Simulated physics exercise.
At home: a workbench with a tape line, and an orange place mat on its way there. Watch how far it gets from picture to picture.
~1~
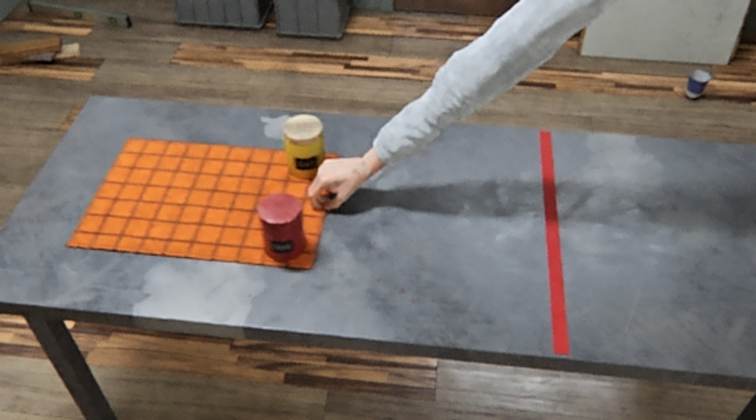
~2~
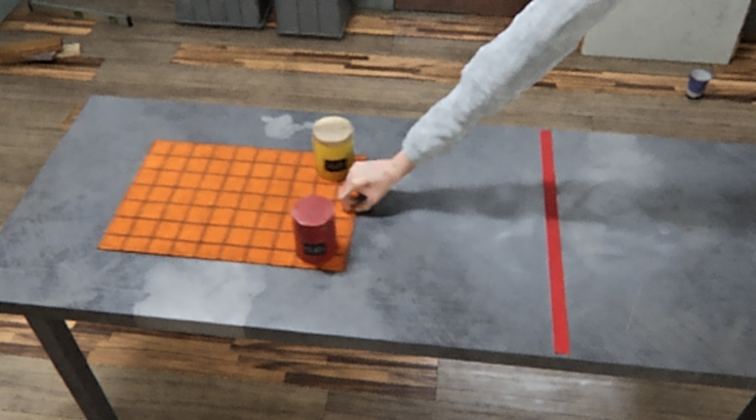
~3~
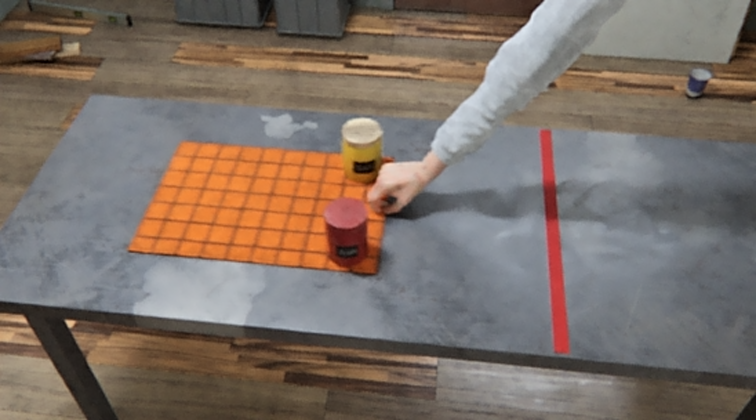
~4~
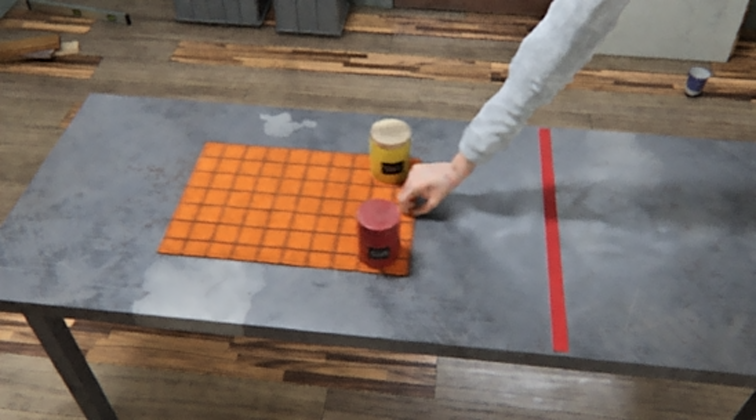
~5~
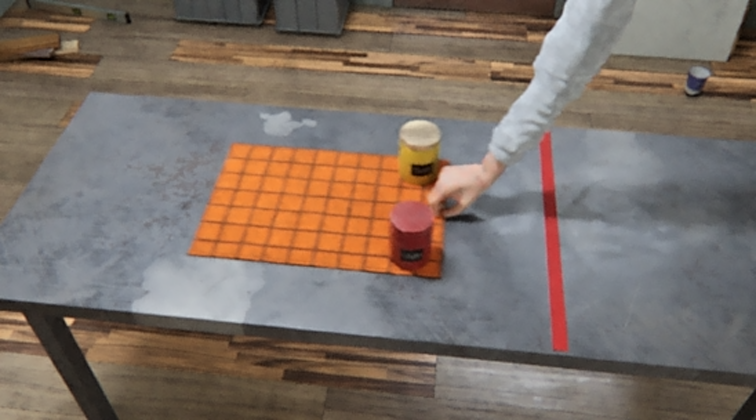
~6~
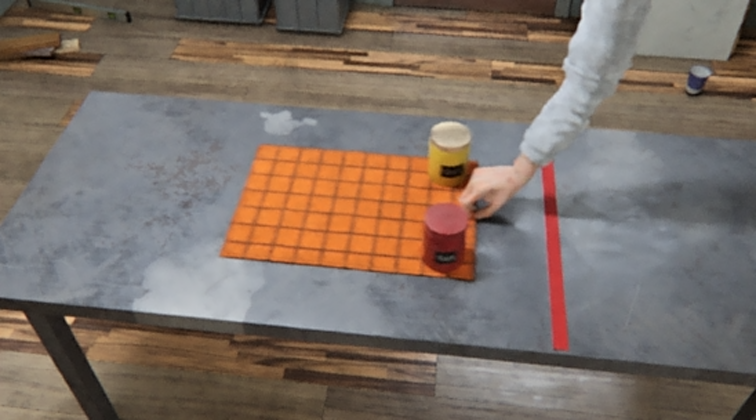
At first, an orange checked place mat lies toward the left of a gray workbench, a yellow jar and a red jar on its right end beside a hand. The hand drags the mat steadily rightward, both jars riding along, until its edge is nearer the red tape line, with a gap still between.
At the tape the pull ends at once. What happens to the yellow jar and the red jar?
In the end the yellow jar shoots off the front; the red jar slides clear of the cloth.
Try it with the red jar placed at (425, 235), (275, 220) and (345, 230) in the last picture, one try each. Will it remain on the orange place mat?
First place: Shoots past the hem; second place: Remains aboard; third place: Holds on.
Then, 0.08 s past the final frame, hem short of the tape; yellow jar on the cloth near (496, 158); red jar on the cloth near (497, 243).
Then, 0.19 s past the final frame, hem at the tape; yellow jar ahead of the hem near (557, 163); red jar ahead of the hem near (565, 249).
When it is over, hem at the tape; yellow jar ahead of the hem near (619, 170); red jar ahead of the hem near (635, 257). The yellow jar slides clear of the cloth and the red jar leaves the cloth.
